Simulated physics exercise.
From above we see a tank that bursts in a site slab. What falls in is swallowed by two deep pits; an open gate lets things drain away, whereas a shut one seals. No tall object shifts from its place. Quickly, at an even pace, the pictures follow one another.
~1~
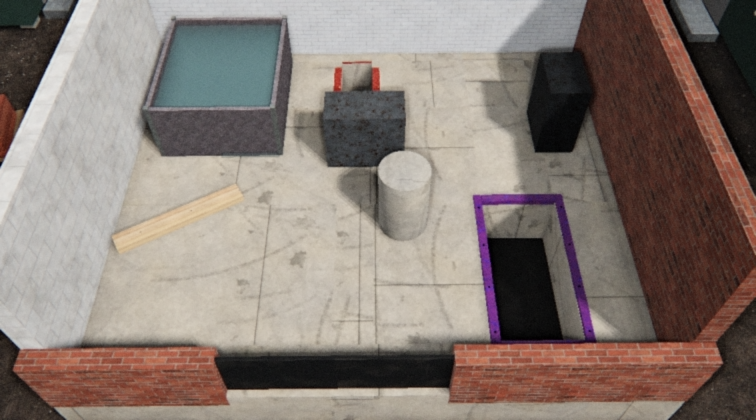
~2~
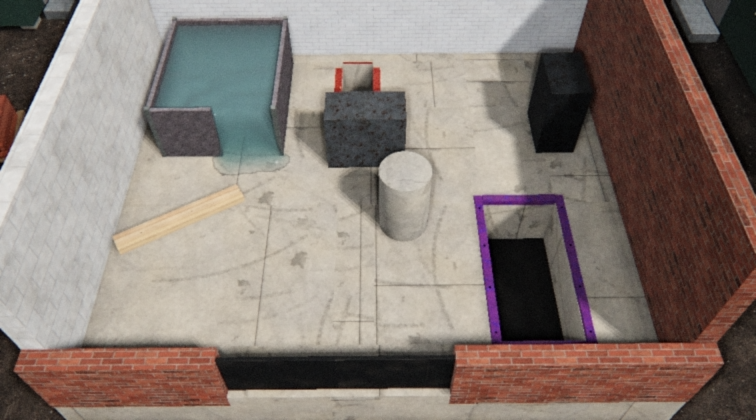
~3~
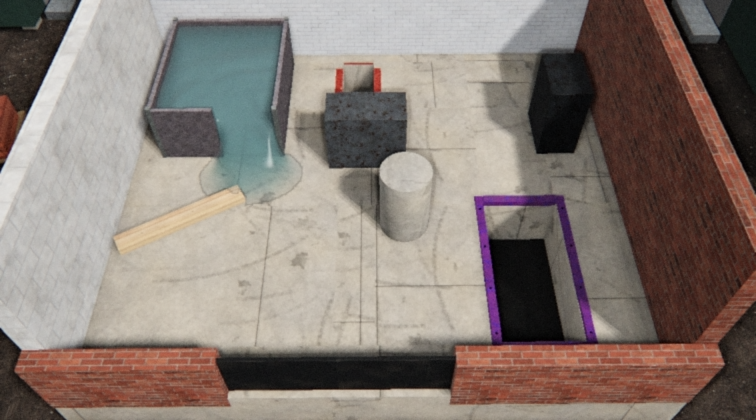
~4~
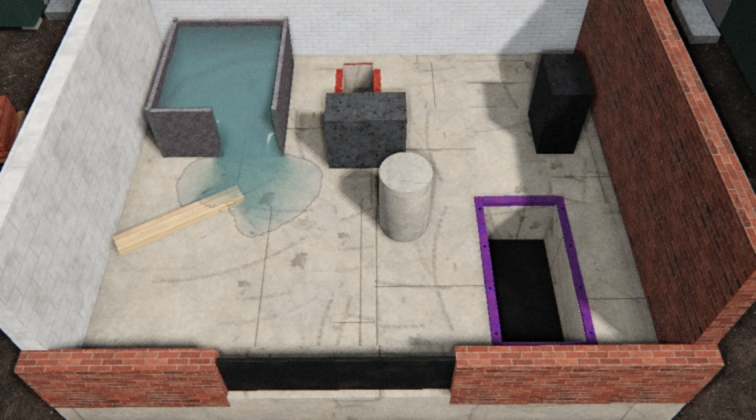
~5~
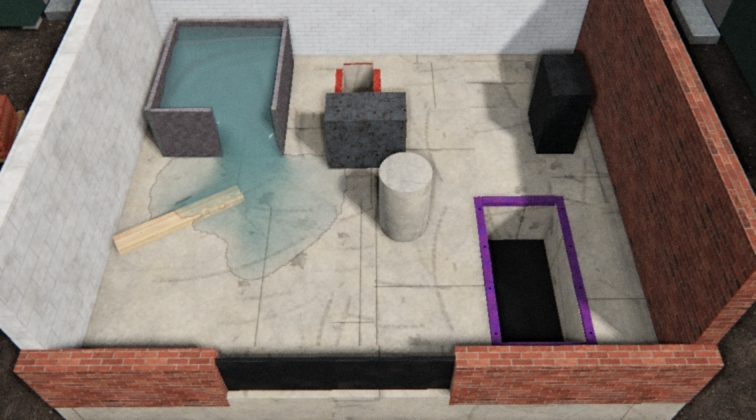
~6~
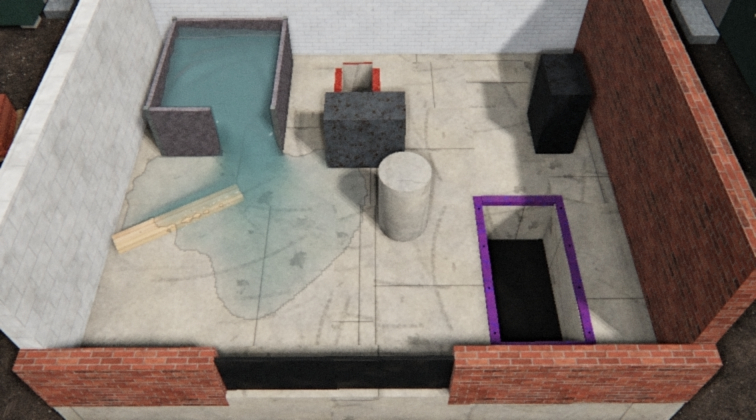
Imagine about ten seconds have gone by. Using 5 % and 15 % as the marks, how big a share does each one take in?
Shares taken in: Gate - under 5 %; purple pit - over 15 %; red pit - under 5 %.
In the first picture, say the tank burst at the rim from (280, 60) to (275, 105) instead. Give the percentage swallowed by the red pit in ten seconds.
The red pit takes 25 per cent.
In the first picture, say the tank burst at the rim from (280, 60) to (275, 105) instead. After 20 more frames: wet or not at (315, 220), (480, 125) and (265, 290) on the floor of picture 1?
So the first one is drenched, the next drenched, and the last drenched.
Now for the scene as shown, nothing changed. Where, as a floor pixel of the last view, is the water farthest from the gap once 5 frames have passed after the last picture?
At about (404, 376).
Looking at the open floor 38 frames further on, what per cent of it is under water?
Near 75 in a hundred.
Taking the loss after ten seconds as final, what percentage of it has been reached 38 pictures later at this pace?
It comes to around 50 per cent.
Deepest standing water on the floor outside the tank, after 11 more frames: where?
I would choose the pixel (104, 378).
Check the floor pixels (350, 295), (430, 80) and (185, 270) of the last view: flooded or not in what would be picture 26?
First swamped, then spared, then swamped.
A moment on, water covers 40 % of the floor; the gate 0 %, the purple pit 0 %, the red pit 0 %.
Next, water covers 50 % of the floor; the gate 0 %, the purple pit 0 %, the red pit 0 %.
Then, water covers 55 % of the floor; the gate 0 %, the purple pit 4 %, the red pit 0 %.
Later, water covers 75 % of the floor; the gate 0 %, the purple pit 13 %, the red pit 0 %.
In the end, water covers 90 % of the floor; the gate 0 %, the purple pit 23 %, the red pit 2 %.
